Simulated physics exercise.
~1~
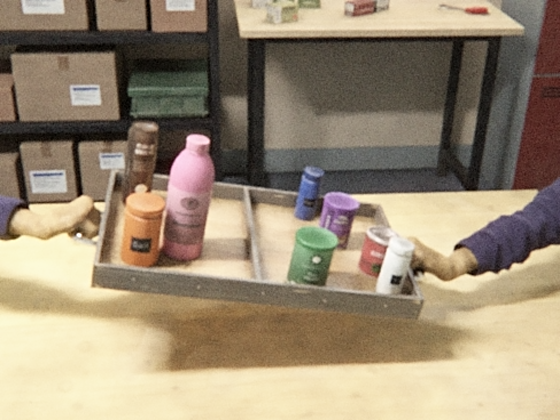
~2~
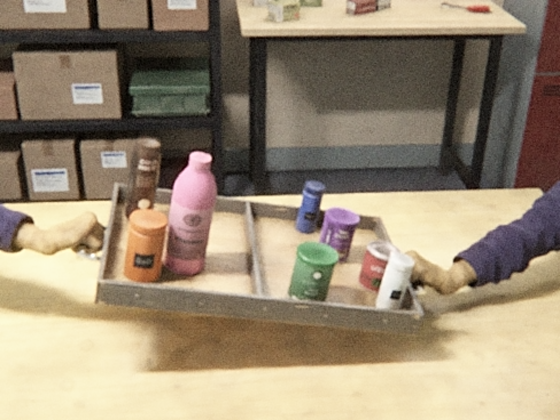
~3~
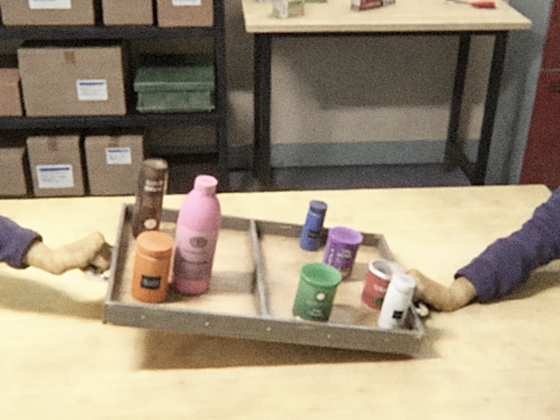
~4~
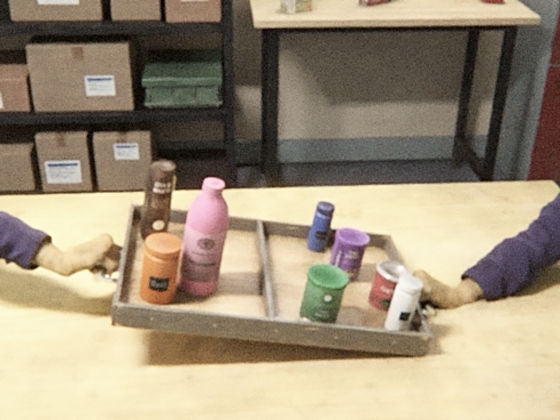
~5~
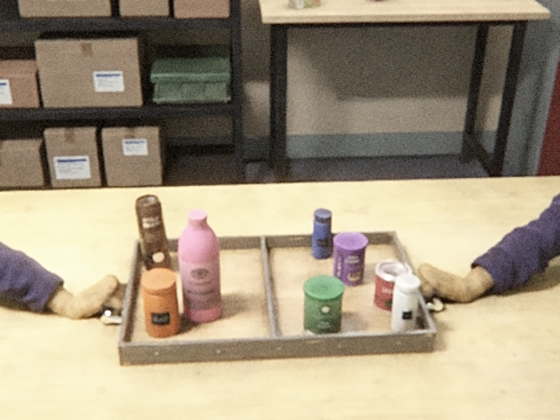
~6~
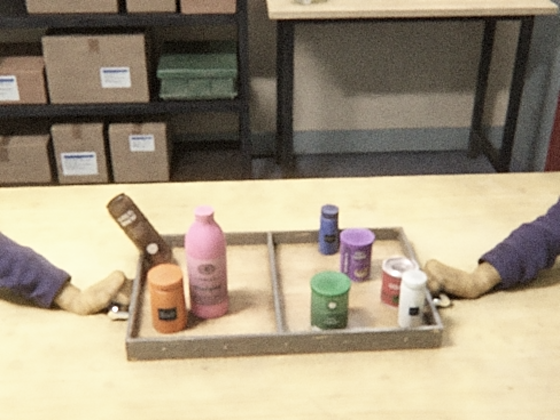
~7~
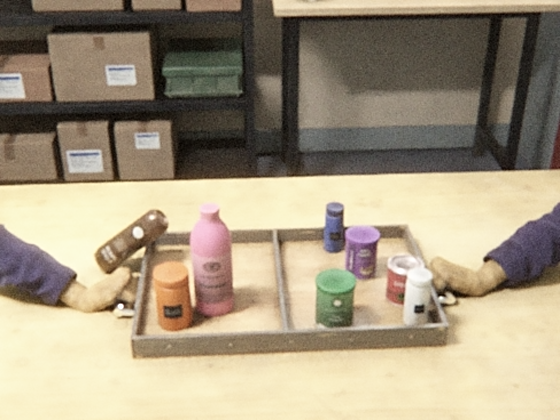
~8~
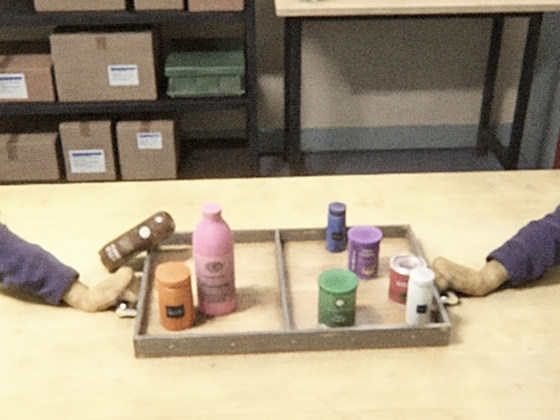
The footage shows two gloved hands lowering a tilted, divided tray of eight colourful containers onto a table, its right side lower, until it settles flat. The brown can at the back left then tips over the rim and ends up lying off the tray, while the others stay upright.
